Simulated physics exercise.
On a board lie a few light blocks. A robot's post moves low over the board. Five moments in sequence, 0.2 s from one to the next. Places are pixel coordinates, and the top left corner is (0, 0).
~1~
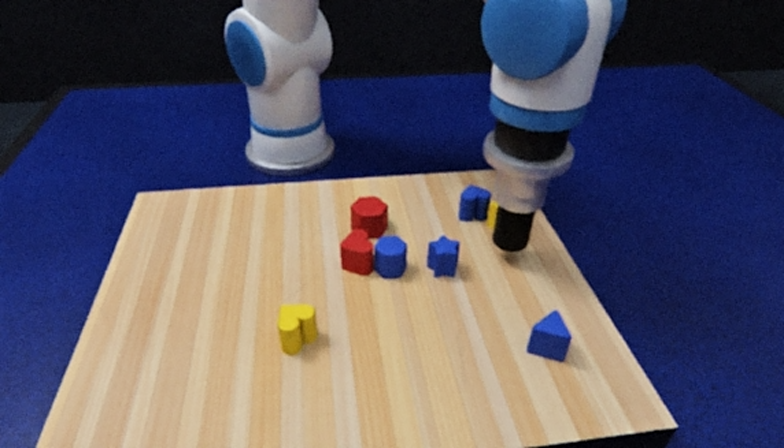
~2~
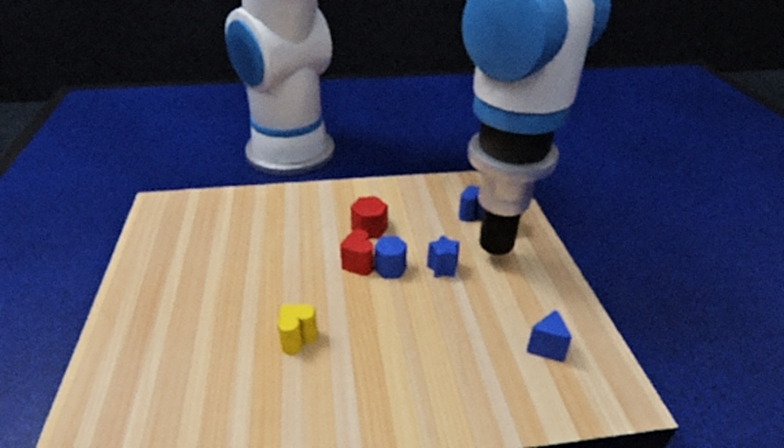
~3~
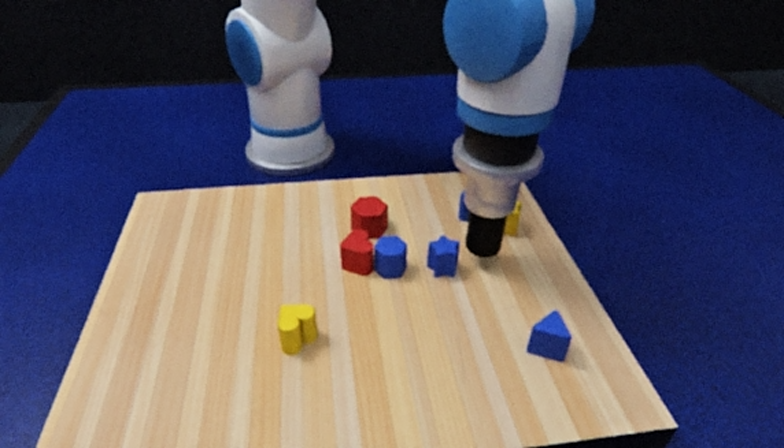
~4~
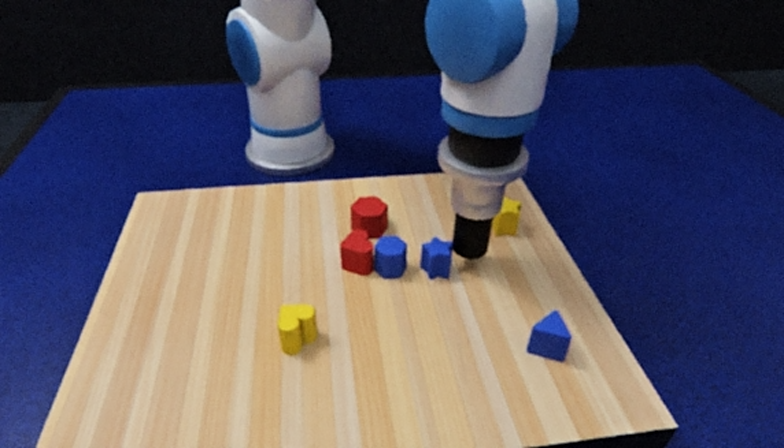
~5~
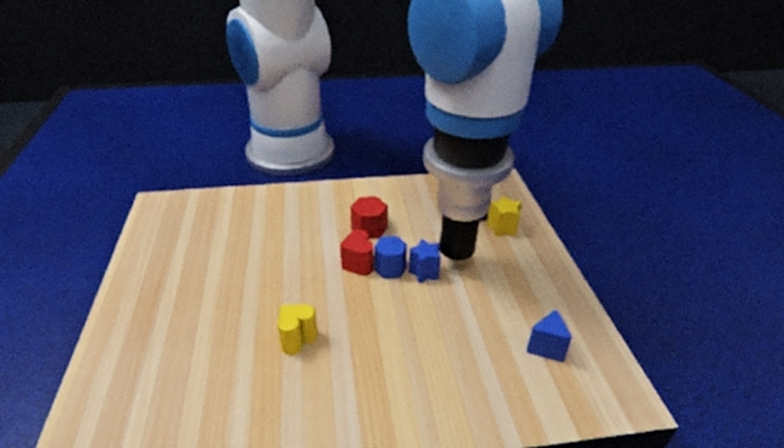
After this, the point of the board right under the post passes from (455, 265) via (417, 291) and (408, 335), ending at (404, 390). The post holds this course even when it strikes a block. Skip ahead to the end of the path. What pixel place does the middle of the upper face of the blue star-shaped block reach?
I'd expect the centre of its top face to be at (377, 273).
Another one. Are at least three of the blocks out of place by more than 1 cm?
Yes.
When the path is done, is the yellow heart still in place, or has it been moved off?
The block you're asking about stays where it is.
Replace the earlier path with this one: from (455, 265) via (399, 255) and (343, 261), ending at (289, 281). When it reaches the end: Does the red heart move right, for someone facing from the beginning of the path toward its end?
No, that is not what happens.
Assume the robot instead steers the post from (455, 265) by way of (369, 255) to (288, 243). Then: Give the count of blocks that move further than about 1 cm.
That's three or more.
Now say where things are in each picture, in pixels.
Post tip (510, 243); block tops, yellow heart (294, 314); red heart (358, 241); blue hexagon (391, 245); blue star-shaped block (445, 245); yellow star-shaped block hidden, in the first picture.
Post (496, 245); blocks unchanged, in the second picture.
Post (483, 247); blocks unchanged, in the third picture.
Post (470, 249); blue star-shaped block (439, 246), in the fourth picture.
Post (457, 250); yellow heart (294, 314); red heart (358, 241); blue hexagon (391, 245); blue star-shaped block (427, 249); yellow star-shaped block (507, 205), in the fifth picture.
What follows on the original path. One third of the way, post (418, 277); red heart (344, 239), turned 25° clockwise; blue hexagon (372, 249), turned 20° clockwise; blue star-shaped block (381, 269), turned 30° clockwise.
Two thirds of the way, post (409, 321); red heart (344, 239), turned 25° clockwise; blue hexagon (372, 249), turned 20° clockwise; blue star-shaped block (377, 273), turned 70° clockwise.
At the end, post (405, 375); yellow heart in place; red heart (344, 239), turned 25° clockwise; blue hexagon (372, 249), turned 20° clockwise; blue star-shaped block (377, 273), turned 70° clockwise; yellow star-shaped block in place.
